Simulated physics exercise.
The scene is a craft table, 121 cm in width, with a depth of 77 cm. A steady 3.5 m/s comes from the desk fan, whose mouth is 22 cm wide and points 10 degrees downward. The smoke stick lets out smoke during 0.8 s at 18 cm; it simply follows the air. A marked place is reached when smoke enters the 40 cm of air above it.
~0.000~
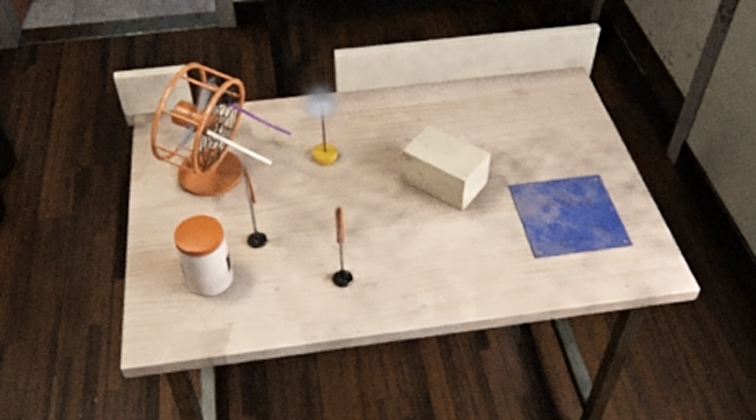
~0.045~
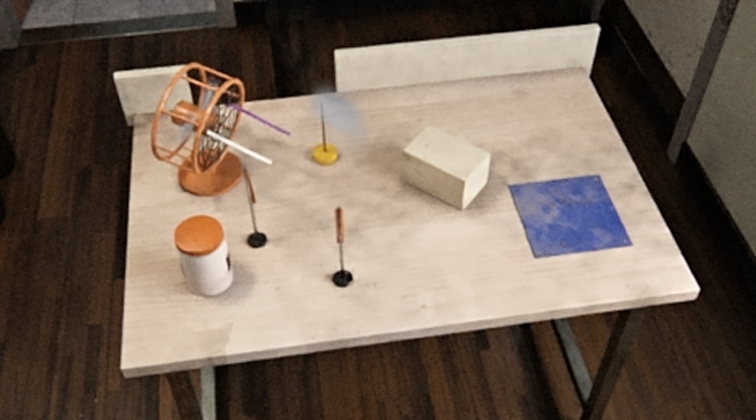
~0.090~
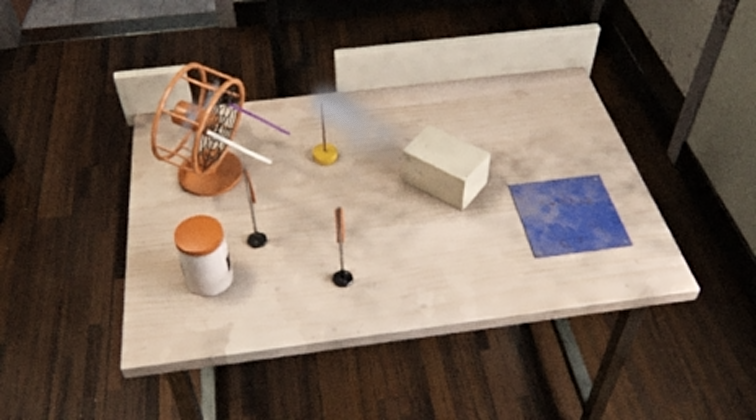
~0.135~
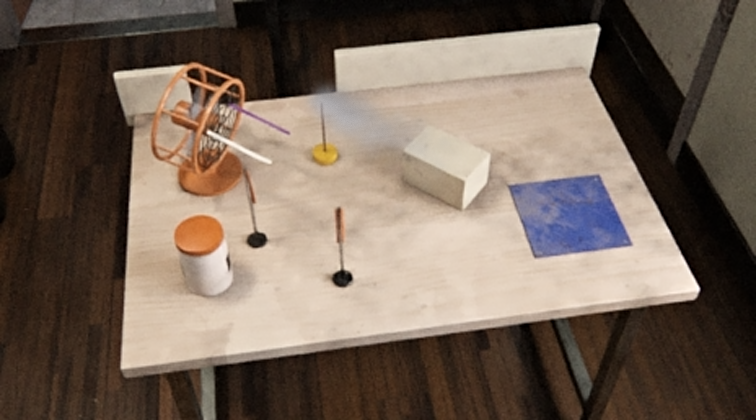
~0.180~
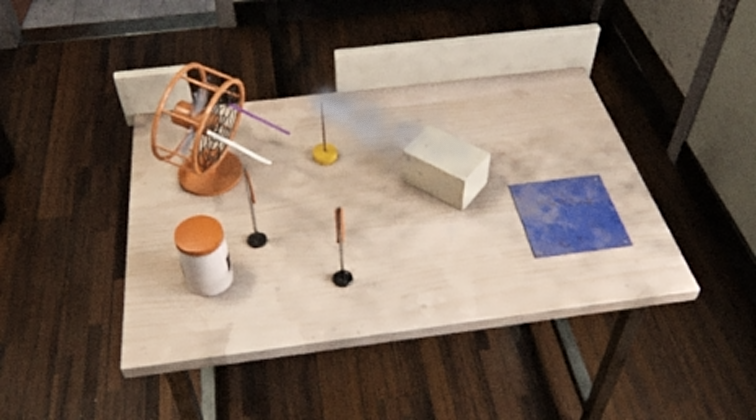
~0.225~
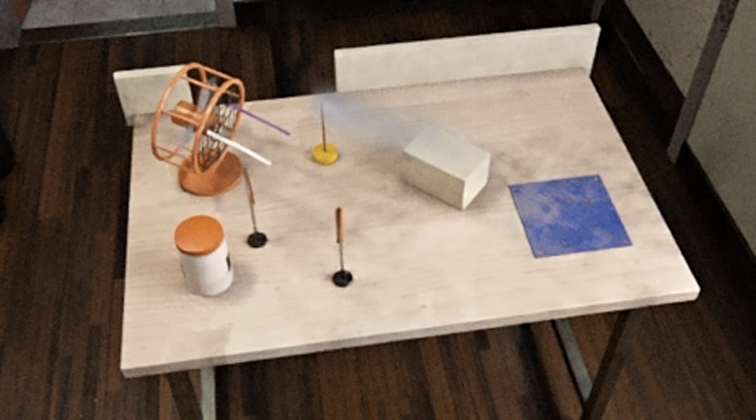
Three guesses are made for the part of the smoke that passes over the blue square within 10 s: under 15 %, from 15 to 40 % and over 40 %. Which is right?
Over the blue square: Above 40 %.
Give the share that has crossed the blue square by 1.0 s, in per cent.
About 50 %.
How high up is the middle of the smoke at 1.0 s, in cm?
About 10 cm.
By 1.0 s, 46 % has passed over the blue square; 13 % has left the area, and the middle of the rest is near (527, 144).
By 2.0 s, 61 % has passed over the blue square; 58 % has left the area, and the middle of the rest is near (612, 83).
By 4.0 s, 63 % has passed over the blue square; 89 % has left the area.
By 10.0 s, 63 % has passed over the blue square; 99 % has left the area.
